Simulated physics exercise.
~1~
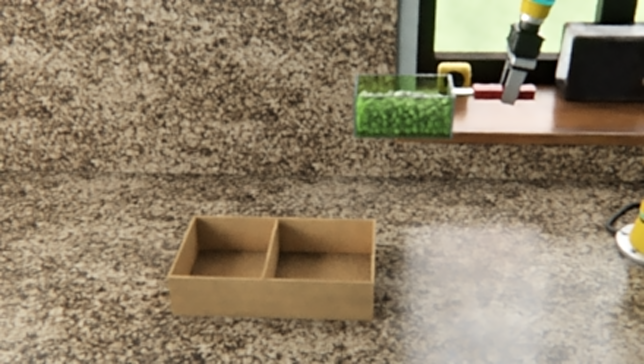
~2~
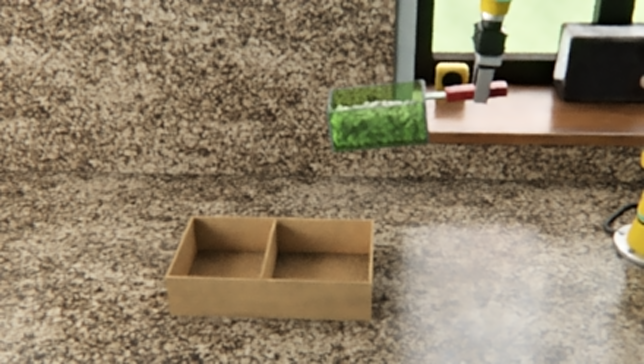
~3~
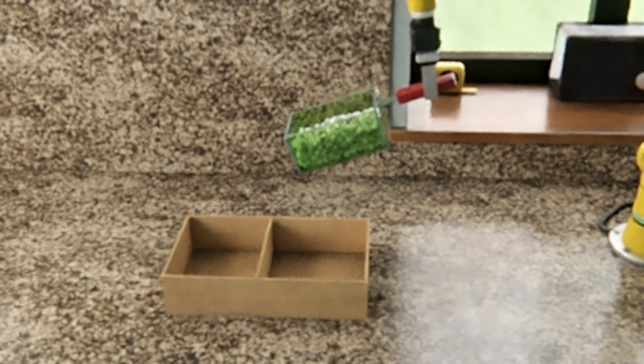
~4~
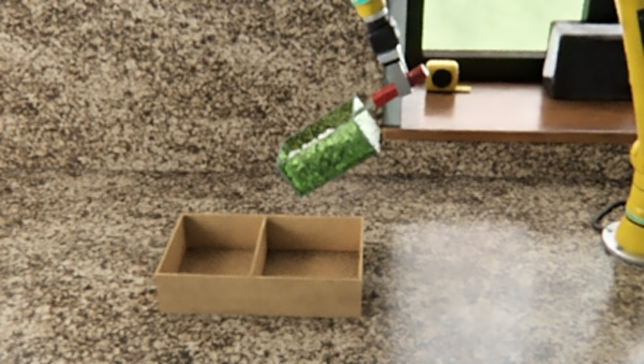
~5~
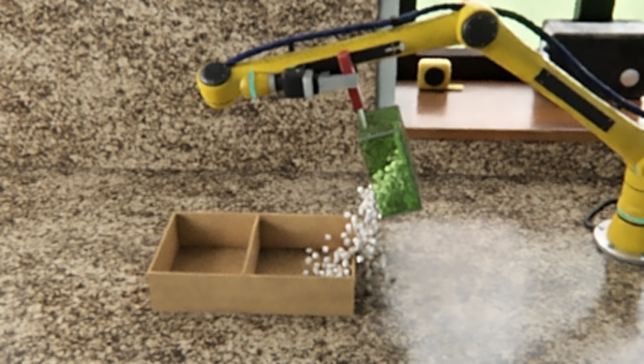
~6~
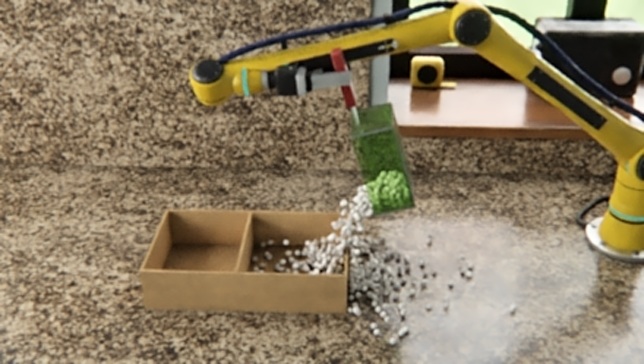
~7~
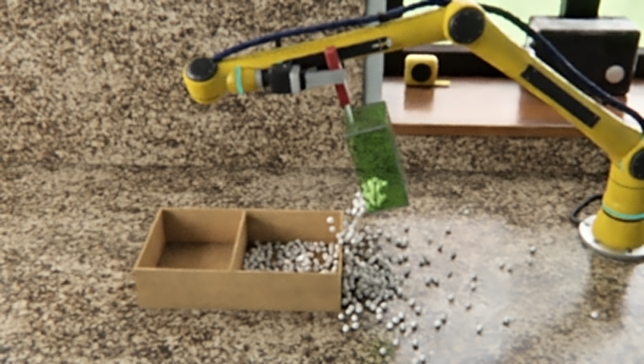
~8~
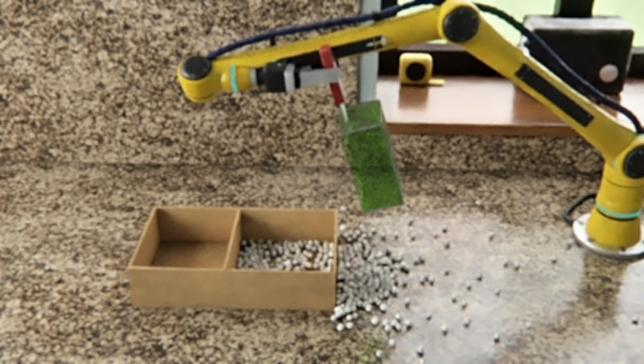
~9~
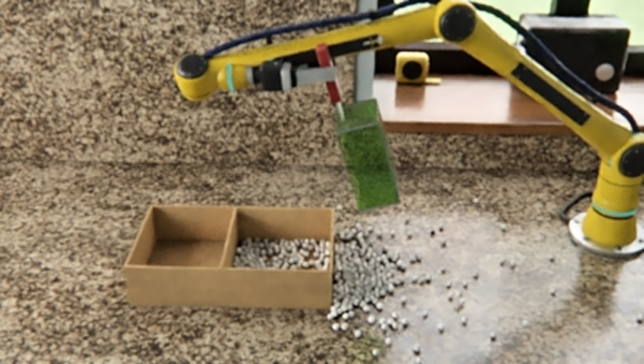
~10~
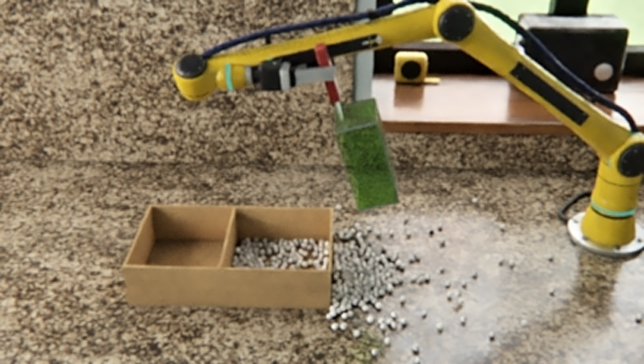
Yellow robot arm tipping a green-tinted box of small beads, filling a divided tray's right compartment and scattering many across the counter.
